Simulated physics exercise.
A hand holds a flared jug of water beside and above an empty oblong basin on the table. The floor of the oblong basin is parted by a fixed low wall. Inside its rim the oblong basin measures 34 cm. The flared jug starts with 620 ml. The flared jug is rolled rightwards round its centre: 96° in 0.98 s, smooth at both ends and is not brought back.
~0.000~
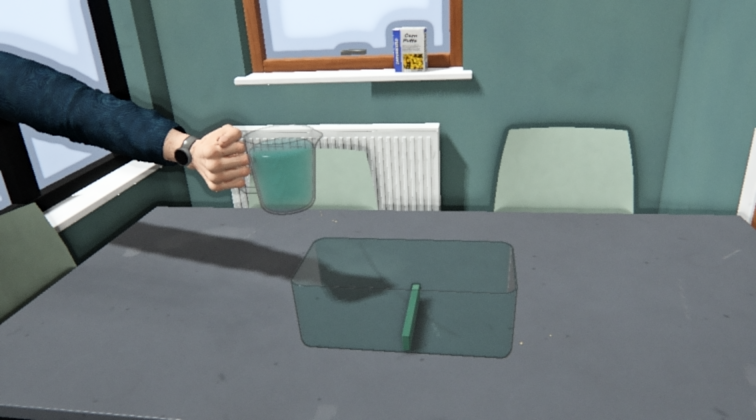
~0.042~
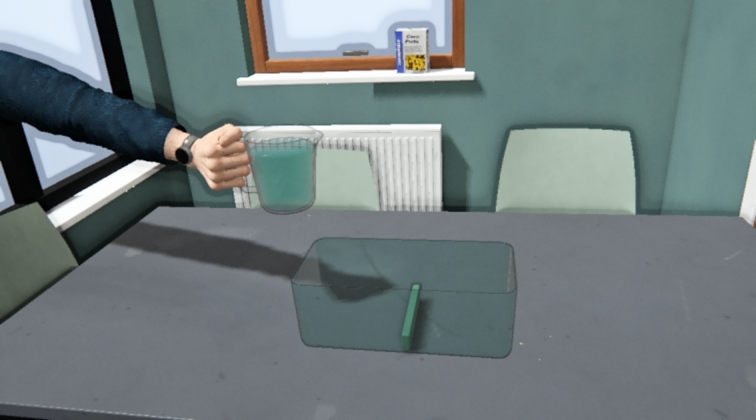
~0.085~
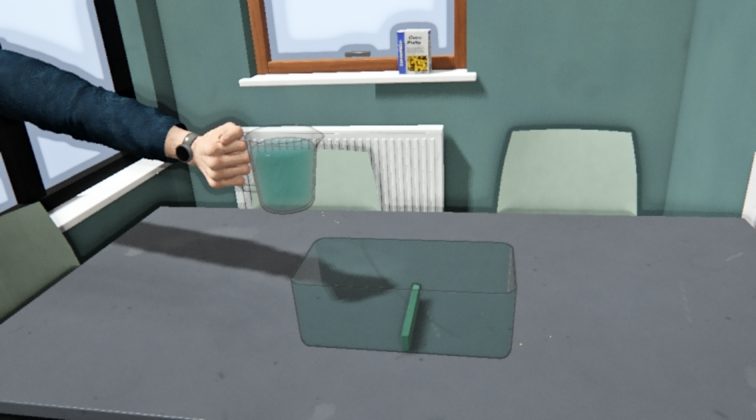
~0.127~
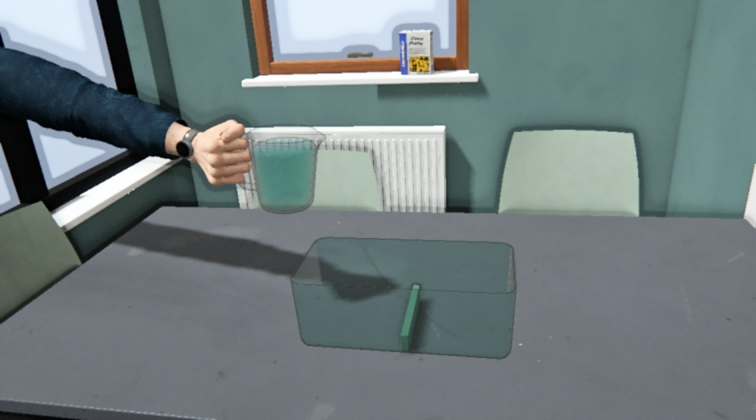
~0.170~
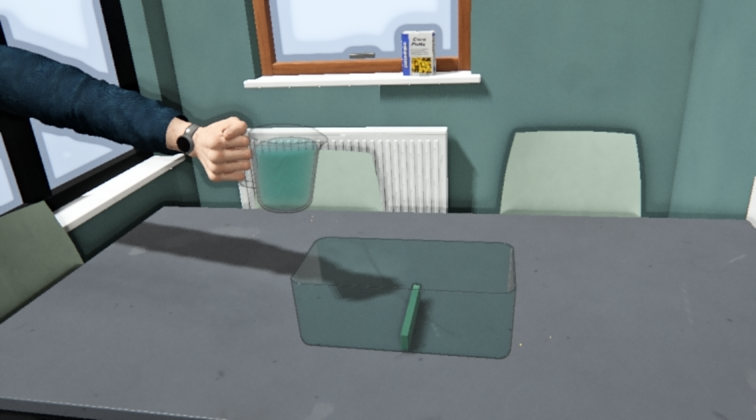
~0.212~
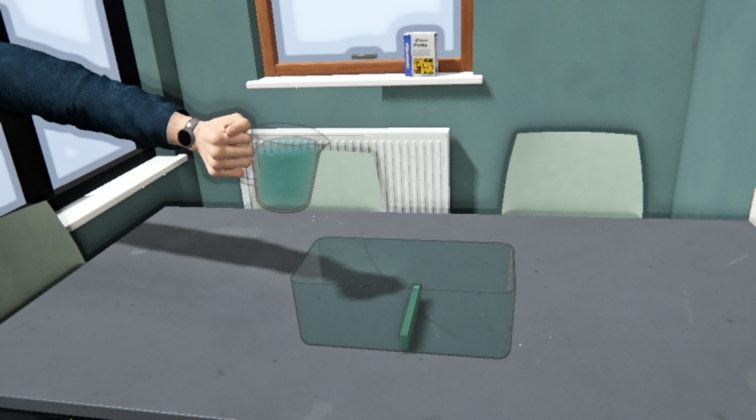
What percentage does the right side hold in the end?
About 11 per cent.
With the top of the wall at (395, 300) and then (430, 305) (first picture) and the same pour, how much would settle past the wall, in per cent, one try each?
First 15, then 10 per cent.
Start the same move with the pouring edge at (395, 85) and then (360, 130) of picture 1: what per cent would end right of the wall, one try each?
First 80, then 80 per cent.
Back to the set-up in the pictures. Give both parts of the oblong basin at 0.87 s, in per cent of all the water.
Some 46 per cent left and 1 right.
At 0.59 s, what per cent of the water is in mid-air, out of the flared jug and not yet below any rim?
Some 18 per cent.
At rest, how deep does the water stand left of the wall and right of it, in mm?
Some 20 mm on the left and 2 mm on the right.
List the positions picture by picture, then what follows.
In the first picture, it leans 0°; its right rim is at (323, 135); the water meets the walls at (252, 145) and (315, 145); the oblong basin's rim runs from (303, 260) to (514, 267); the wall's top is at (411, 309).
In the second picture, it leans 0°; its right rim is at (323, 135); the water meets the walls at (252, 145) and (315, 145).
In the third picture, it leans 2°; its right rim is at (324, 136); the water meets the walls at (253, 144) and (315, 145).
In the fourth picture, it leans 4°; its right rim is at (326, 137); the water meets the walls at (255, 144) and (316, 145).
In the fifth picture, it leans 7°; its right rim is at (328, 140); the water meets the walls at (256, 144) and (319, 145).
In the sixth picture, it leans 11°; its right rim is at (330, 143); the water meets the walls at (258, 144) and (321, 146).
Then, 0.59 s in, the tilt is 63° and 80 per cent is still to pour, 3 is left of the wall and 0 right of it.
Then, 0.87 s in, the tilt is 93° and 31 per cent is still to pour, 45 is left of the wall and 1 right of it.
Then, 1.16 s in, the tilt is 96° and 4 per cent is still to pour, 81 is left of the wall and 7 right of it.
Then, 1.48 s in, the tilt is 96° and 0 per cent is still to pour, 86 is left of the wall and 11 right of it.
Finally, 86 per cent lies left of the wall, 11 right of it and 3 outside.
